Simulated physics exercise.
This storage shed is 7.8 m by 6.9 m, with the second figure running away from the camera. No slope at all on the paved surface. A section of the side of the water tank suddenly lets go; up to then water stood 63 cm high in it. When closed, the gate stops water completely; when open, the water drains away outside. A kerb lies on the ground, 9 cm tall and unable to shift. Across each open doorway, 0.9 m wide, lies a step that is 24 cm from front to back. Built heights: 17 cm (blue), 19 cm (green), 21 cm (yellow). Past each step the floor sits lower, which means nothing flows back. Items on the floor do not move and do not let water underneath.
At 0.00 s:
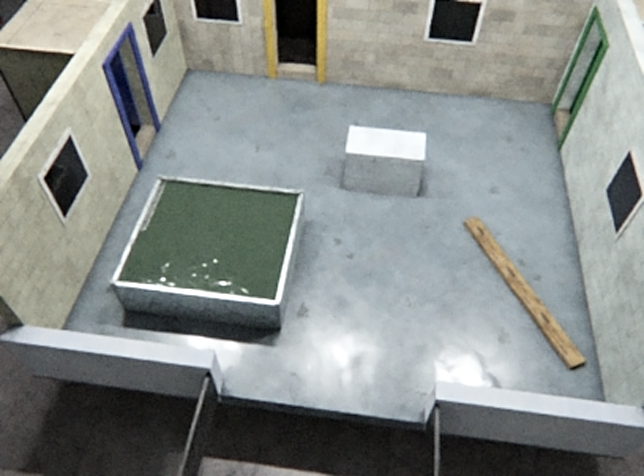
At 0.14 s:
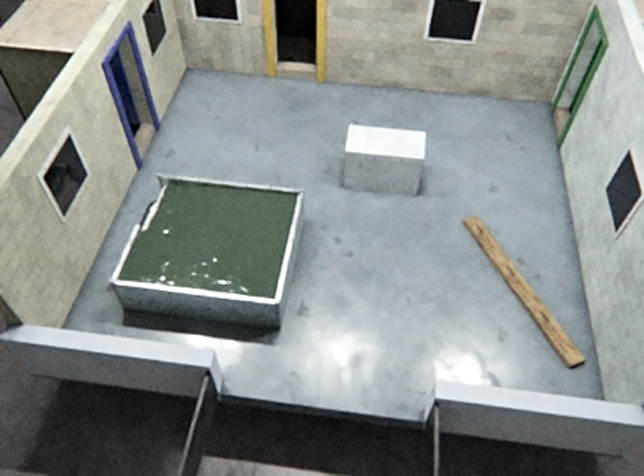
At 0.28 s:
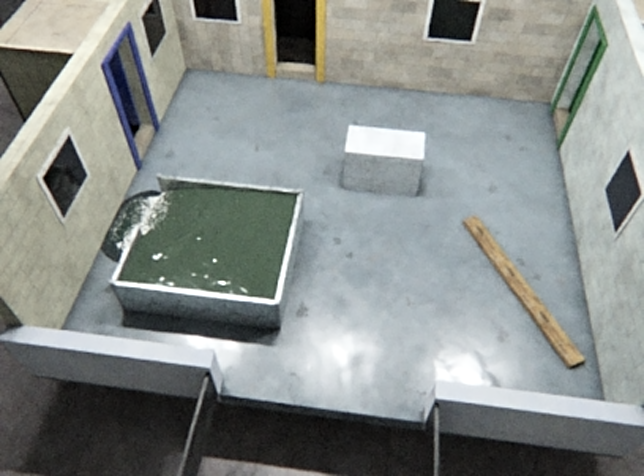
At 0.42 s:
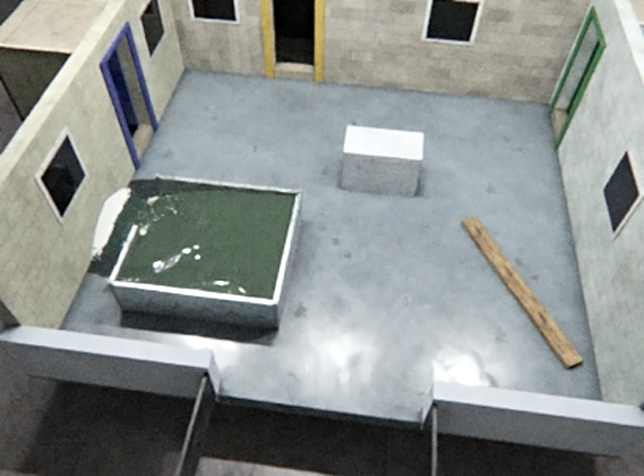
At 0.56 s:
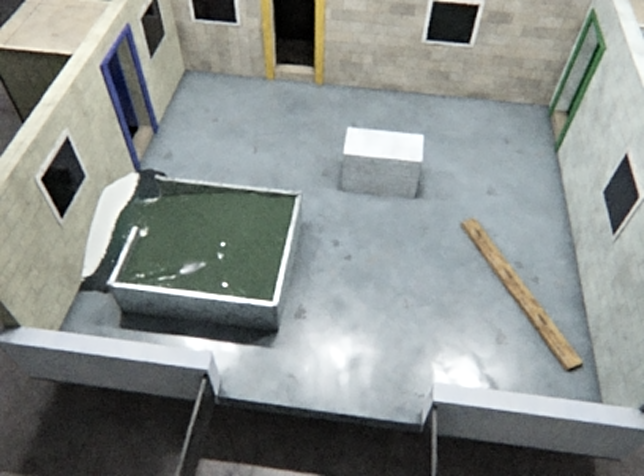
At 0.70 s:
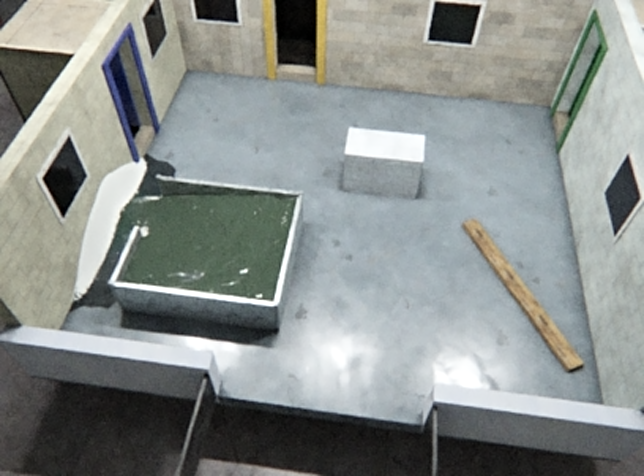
The clip shows a roofless walled room with a low tank of green water, a pale block and a wooden plank; water bursts from the tank's left side, reaches the left wall and spreads along the floor beside it.
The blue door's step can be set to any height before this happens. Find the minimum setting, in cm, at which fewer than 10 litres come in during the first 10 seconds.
The minimum is about 9.5 cm.
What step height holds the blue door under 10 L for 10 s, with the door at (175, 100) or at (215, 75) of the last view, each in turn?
Around 10.5 and 22 cm respectively.
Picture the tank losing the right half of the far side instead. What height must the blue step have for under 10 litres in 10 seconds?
Then it needs around 5.0 cm.
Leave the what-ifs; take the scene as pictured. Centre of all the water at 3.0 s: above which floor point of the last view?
The centre of all the water is around (199, 225).
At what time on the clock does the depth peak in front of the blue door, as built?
Peak: Close to 1.8 s.
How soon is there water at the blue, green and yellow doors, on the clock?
It arrives at the blue door at 0.8 s, the green door at 5.5 s and the yellow door at 2.4 s.
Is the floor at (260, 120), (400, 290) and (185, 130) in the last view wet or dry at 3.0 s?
Point 1: Awash; point 2: Bone dry; point 3: Awash.
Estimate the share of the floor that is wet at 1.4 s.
Some 10 per cent is wet.
After 1.4 s water covers 10 % of the floor, deepest (52 cm) near (113, 221); 13 cm at the blue door, 0 litres in over its 17 cm step.
After 3.0 s water covers 30 % of the floor, deepest (33 cm) near (124, 222); 11 cm at the blue door, 0 litres in over its 17 cm step.
After 10.0 s water covers 90 % of the floor, deepest (12 cm) near (109, 229); 4 cm at the blue door, 0 litres in over its 17 cm step.
At the blue door as built, the water arrived by 0.8 s and peaked near 14 cm at 1.8 s.
With a step of 7.5 cm, 20 litres would have come in within the 10 s; with 10.5 cm, 6 litres. So under 10 litres takes about 9.5 cm.
